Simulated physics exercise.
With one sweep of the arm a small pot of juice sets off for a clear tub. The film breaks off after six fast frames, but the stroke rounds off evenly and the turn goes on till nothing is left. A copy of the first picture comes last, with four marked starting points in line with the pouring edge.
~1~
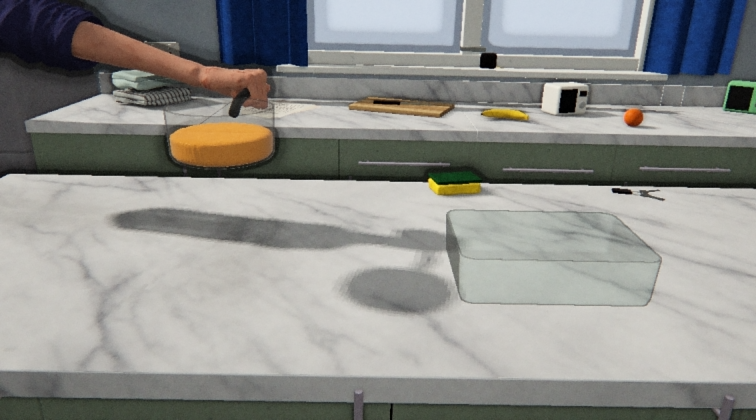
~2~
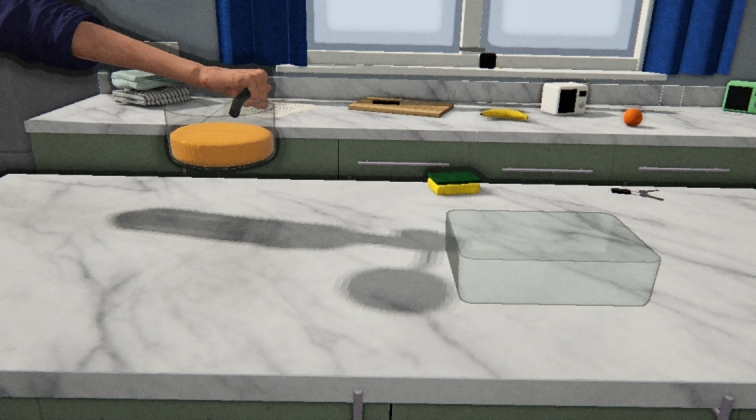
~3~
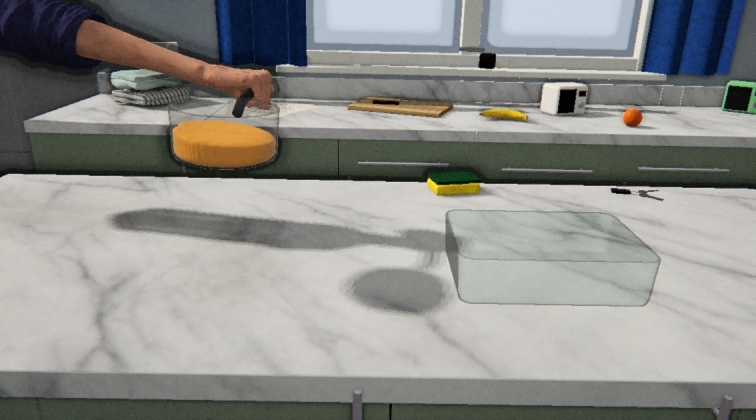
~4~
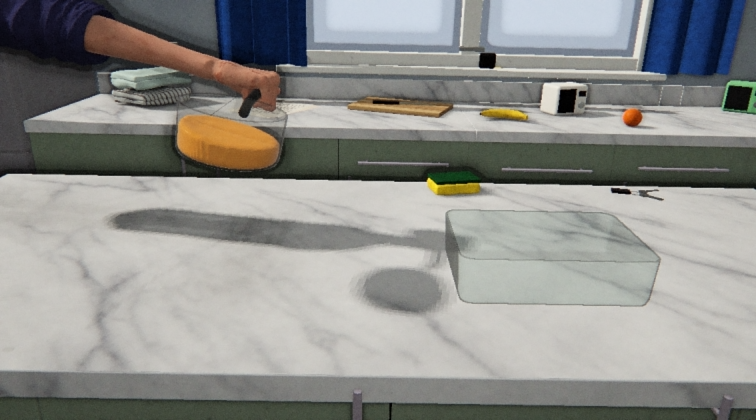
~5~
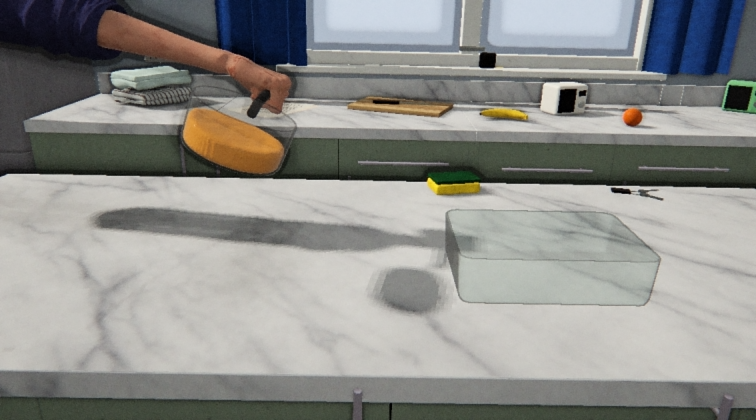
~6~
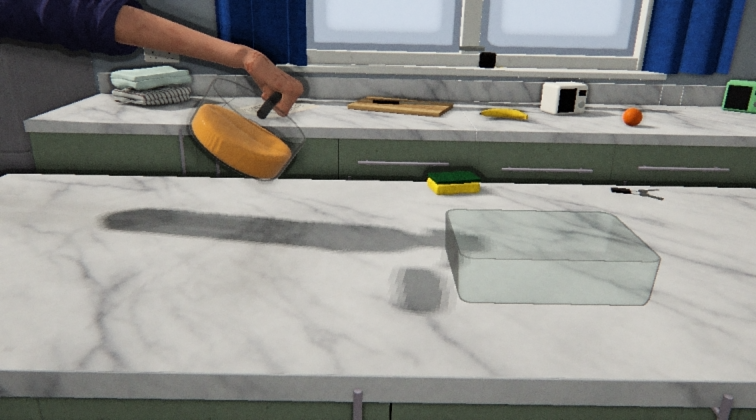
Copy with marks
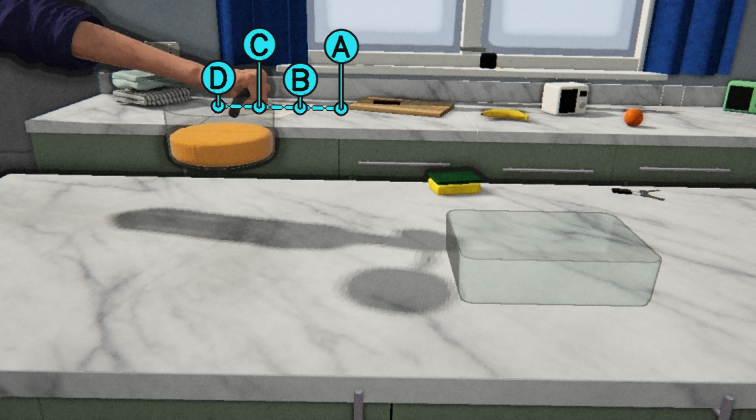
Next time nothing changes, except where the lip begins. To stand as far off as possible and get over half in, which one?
I would pick place A.
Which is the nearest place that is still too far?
The answer is B.
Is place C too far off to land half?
Yes.
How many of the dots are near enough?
One of them.
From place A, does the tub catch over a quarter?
Yes, it does.
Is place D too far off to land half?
Yes, it does.
On the marked copy, A at (341, 108); B at (300, 107); C at (259, 106); D at (218, 105).
With A, about 77 % lands in the tub, 11 % falls short and 12 % goes beside or beyond.
With B, about 6 % lands in the tub, 89 % falls short and 4 % goes beside or beyond.
With C, about 0 % lands in the tub, 100 % falls short.
With D, about 0 % lands in the tub, 100 % falls short.
